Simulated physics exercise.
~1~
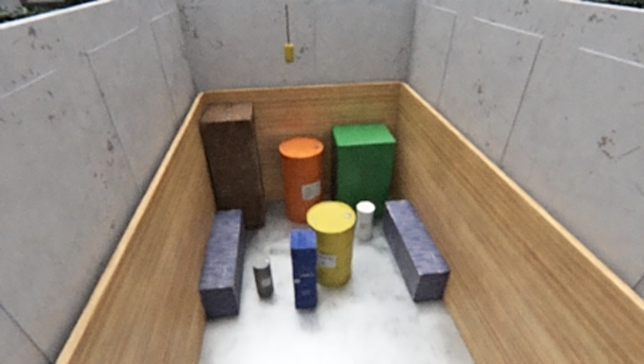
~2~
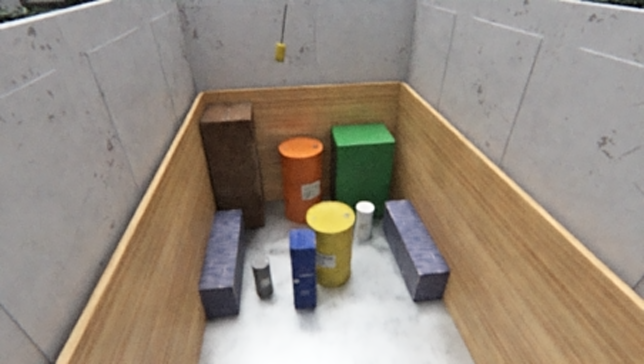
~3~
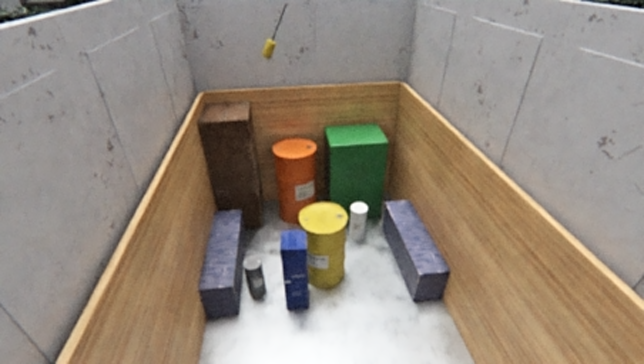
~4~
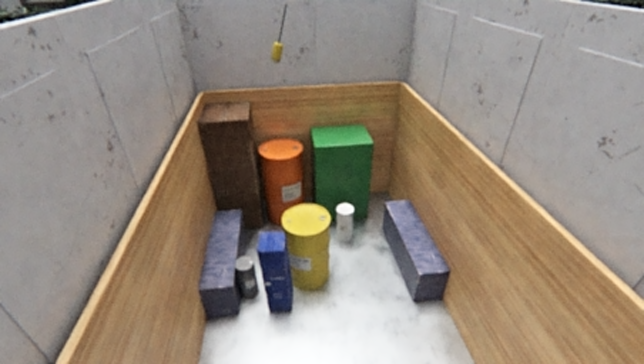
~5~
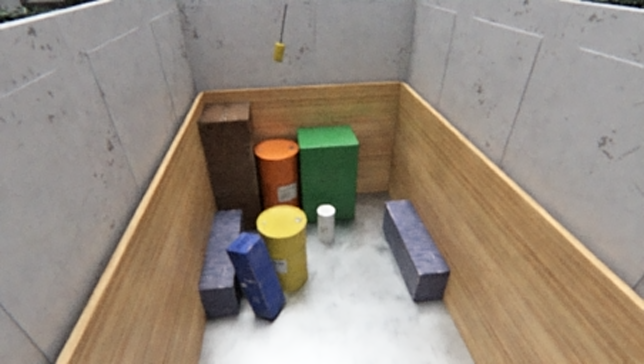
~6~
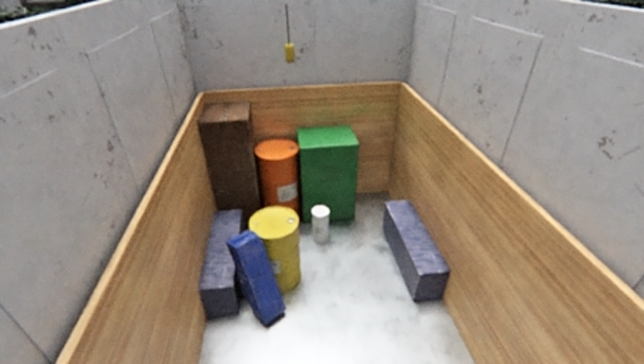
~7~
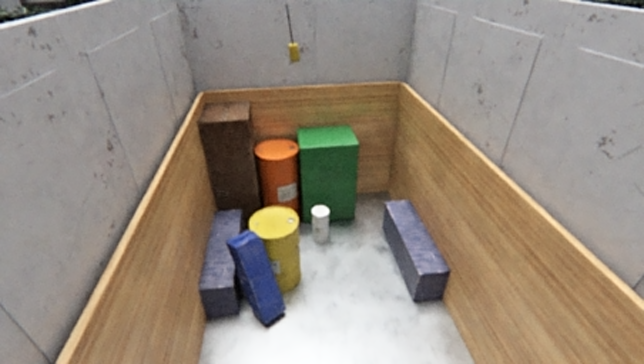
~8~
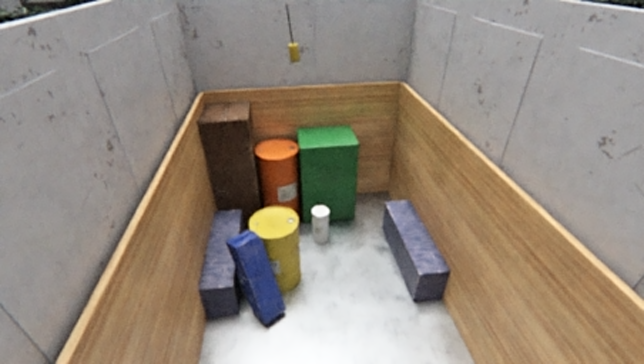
In a van's load bay, several items slide left and the blue box ends leaning.
